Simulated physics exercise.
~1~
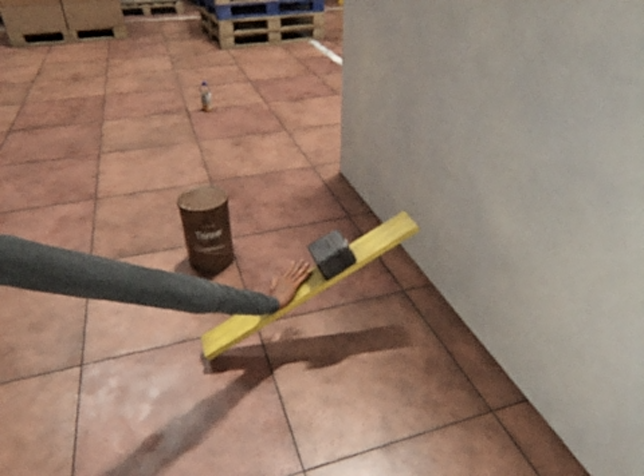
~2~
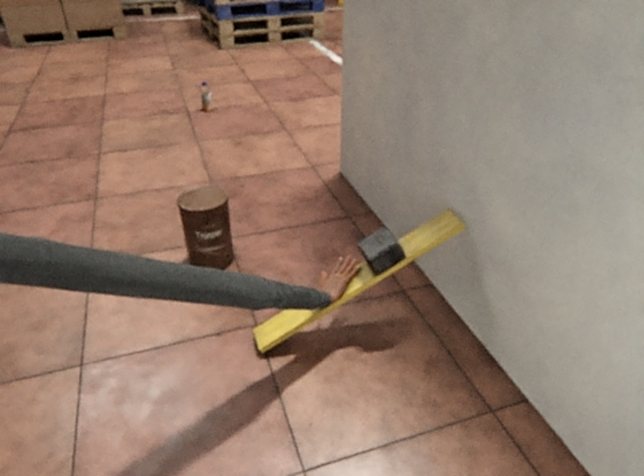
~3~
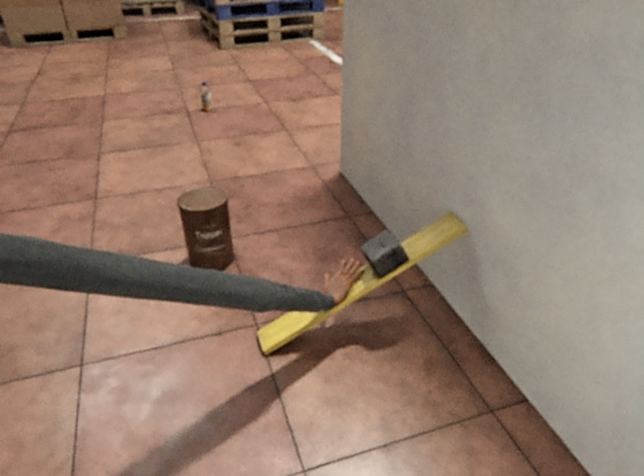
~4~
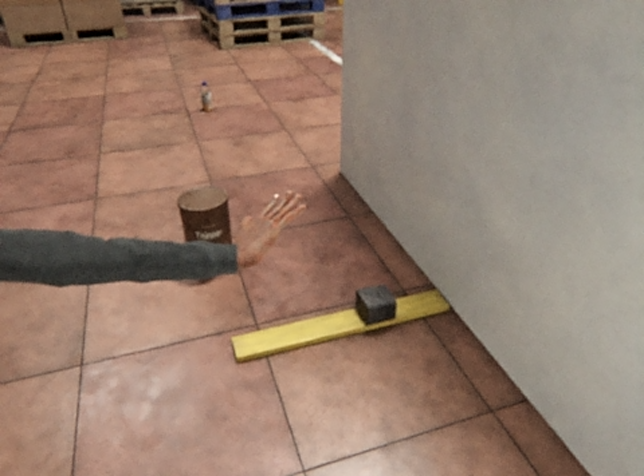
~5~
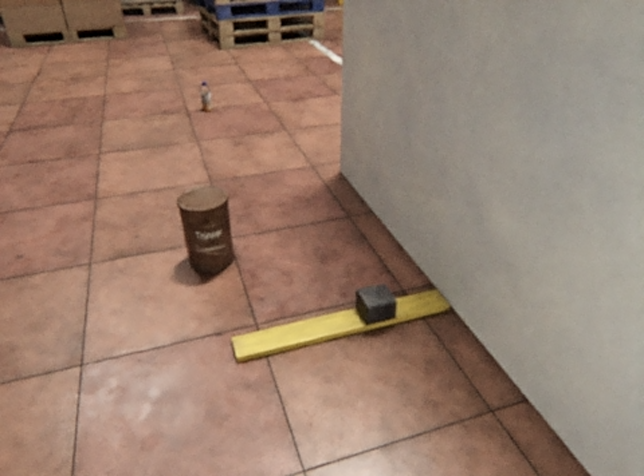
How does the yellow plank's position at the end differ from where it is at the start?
At the start the yellow plank is held tilted up above the floor by a hand. At the end it lies flat on the tiles, a little further right and lower in view, with one end by the wall.
On a tiled floor, a hand leans a yellow plank on a wall before it slips flat.
